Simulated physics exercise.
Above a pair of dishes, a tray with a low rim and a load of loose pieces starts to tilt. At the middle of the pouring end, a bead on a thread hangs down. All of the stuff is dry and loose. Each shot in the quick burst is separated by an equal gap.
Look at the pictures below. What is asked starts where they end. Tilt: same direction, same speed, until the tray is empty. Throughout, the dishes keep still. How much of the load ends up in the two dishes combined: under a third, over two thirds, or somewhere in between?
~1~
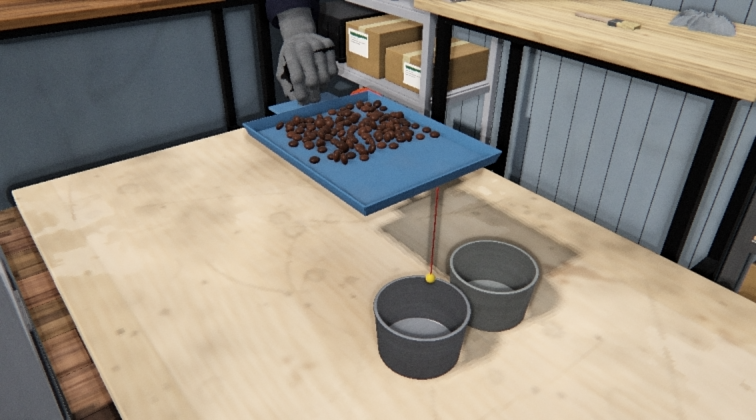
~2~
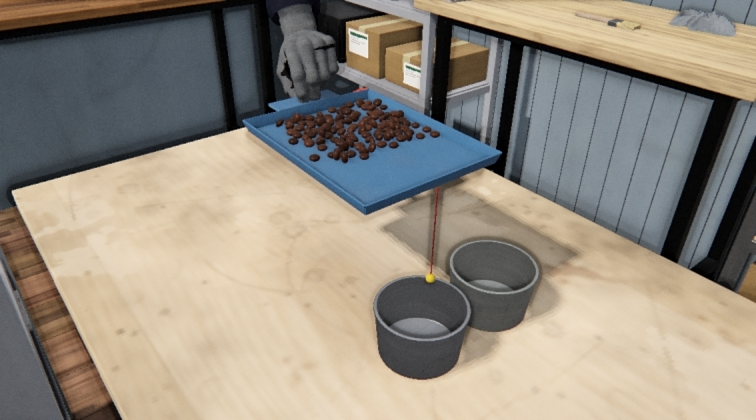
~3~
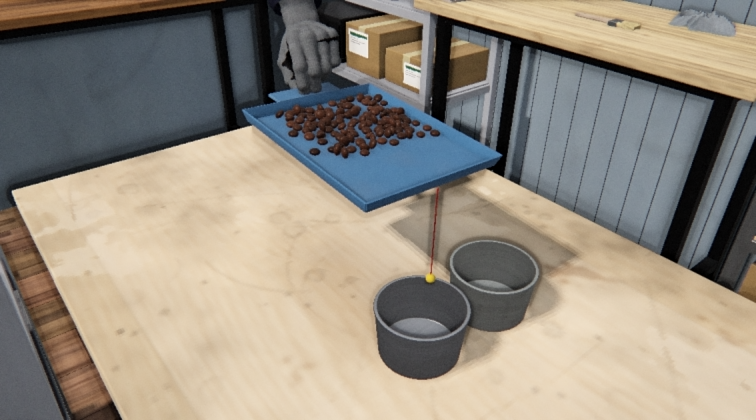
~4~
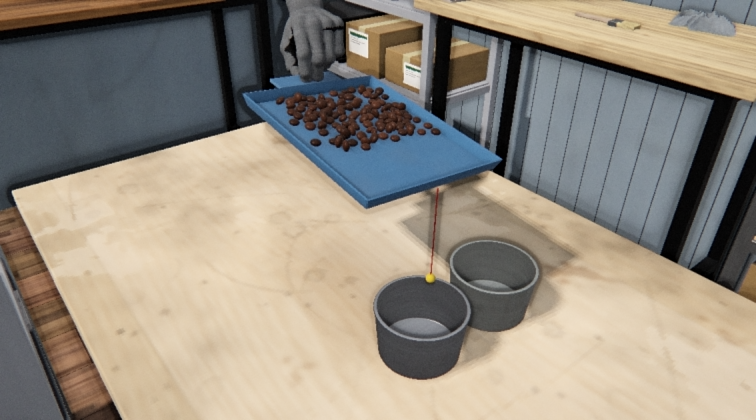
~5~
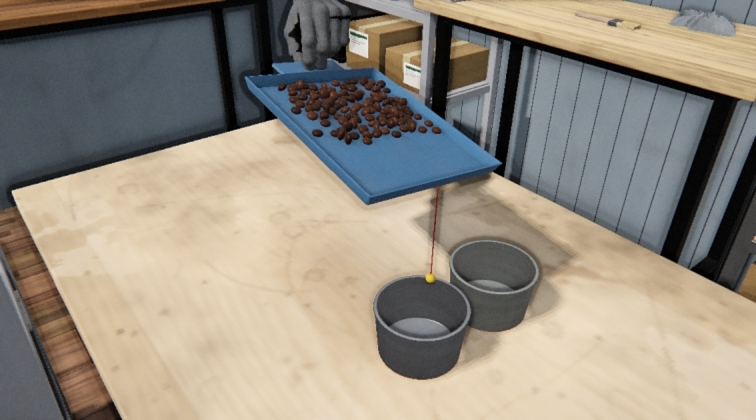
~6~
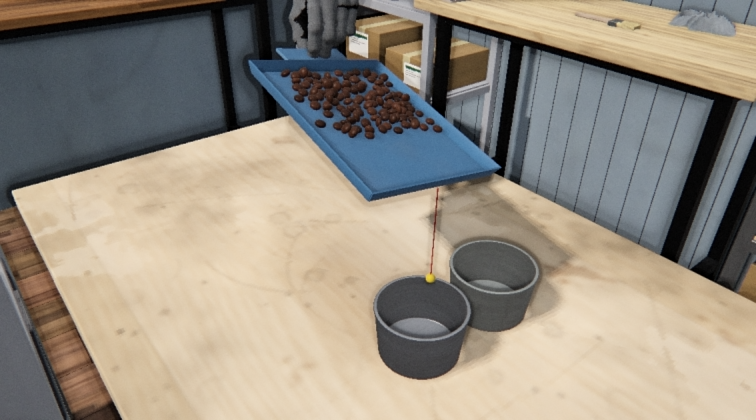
What lands in the dishes is higher than two thirds.
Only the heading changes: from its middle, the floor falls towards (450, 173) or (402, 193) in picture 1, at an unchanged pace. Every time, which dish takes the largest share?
One after the other: The rightmost dish, the leftmost dish.
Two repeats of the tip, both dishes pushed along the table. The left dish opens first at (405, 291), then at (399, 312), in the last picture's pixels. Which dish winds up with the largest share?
Attempt 1: The one on the right side. Attempt 2: The one on the right side.
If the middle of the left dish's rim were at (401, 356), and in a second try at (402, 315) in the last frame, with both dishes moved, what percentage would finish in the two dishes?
10 and 80 %.
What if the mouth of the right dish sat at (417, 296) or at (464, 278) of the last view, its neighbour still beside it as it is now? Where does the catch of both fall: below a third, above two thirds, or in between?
Initially less than a third, afterwards the middle third.
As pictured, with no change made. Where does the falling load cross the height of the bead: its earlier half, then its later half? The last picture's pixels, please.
Early half: (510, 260); late half: (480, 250).
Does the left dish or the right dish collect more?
I'd go with the right of the two.
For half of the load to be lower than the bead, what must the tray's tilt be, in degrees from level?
About 80° of tilt.
Soon after the last picture, tray tipped steeply; most on the tray; a small part in the air.
A little later, tray tipped right over; a stray few on the tray; most in the right dish; a small part outside both; a stray few in the air.
Later still, tray tipped past a quarter turn; nearly all in the right dish; a small part outside both.
At rest, tray tipped past a quarter turn; none in the left dish; nearly all in the right dish; a small part outside both.
